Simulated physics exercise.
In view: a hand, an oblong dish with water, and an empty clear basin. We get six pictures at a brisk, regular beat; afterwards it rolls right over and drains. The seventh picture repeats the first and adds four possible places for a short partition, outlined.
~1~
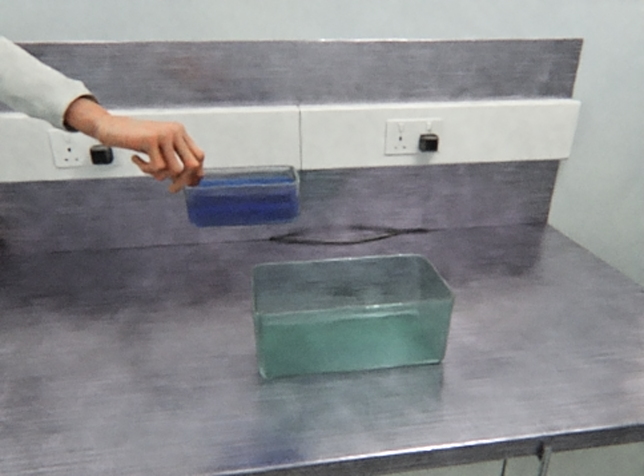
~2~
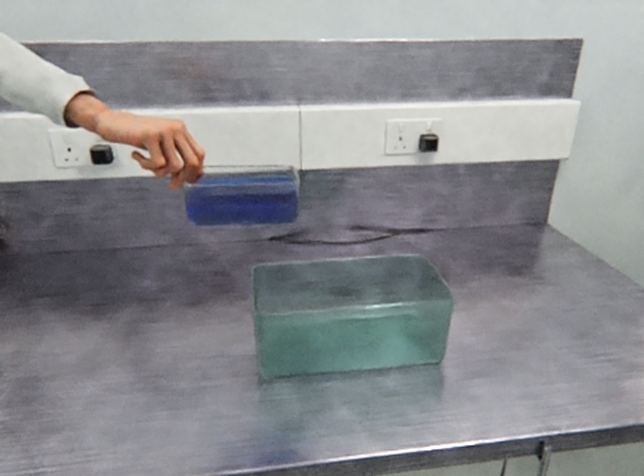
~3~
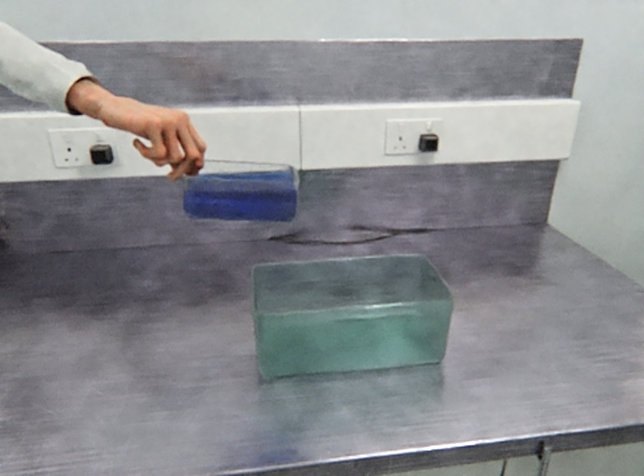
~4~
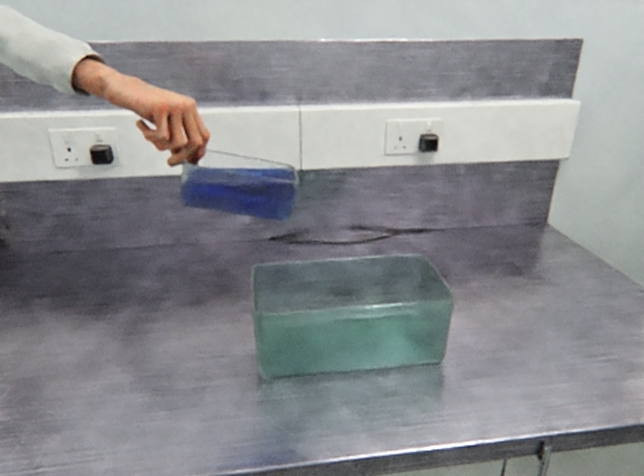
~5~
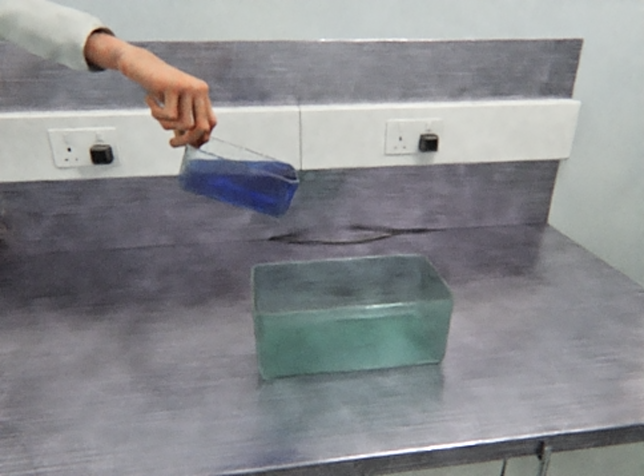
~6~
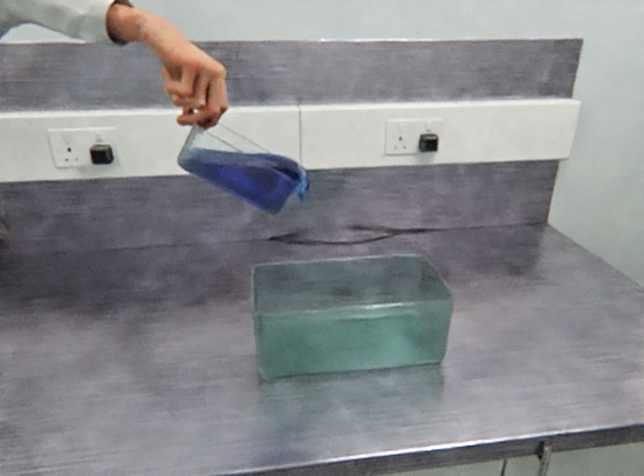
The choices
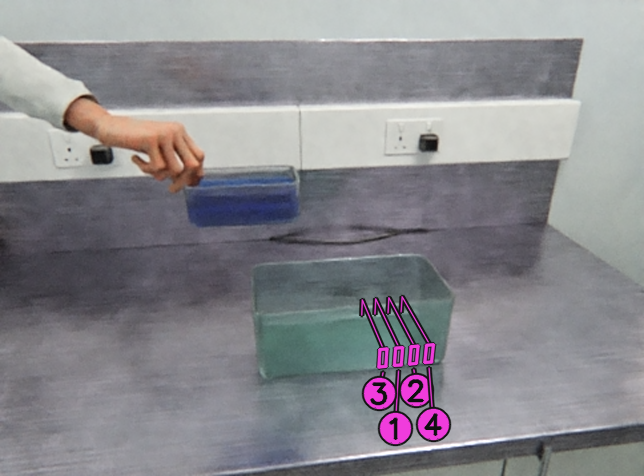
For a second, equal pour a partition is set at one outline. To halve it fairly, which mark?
I would pick place 3.
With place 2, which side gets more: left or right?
The left side.
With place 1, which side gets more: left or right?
The left one.
In magenta, 1 at (398, 370); 2 at (413, 369); 3 at (383, 372); 4 at (429, 367).
With 1, about 75 % ends left of the wall and 22 % right of it; 3 % is lost outside.
With 2, about 87 % ends left of the wall and 10 % right of it; 3 % is lost outside.
With 3, about 45 % ends left of the wall and 52 % right of it; 3 % is lost outside.
With 4, about 85 % ends left of the wall and 11 % right of it; 3 % is lost outside.
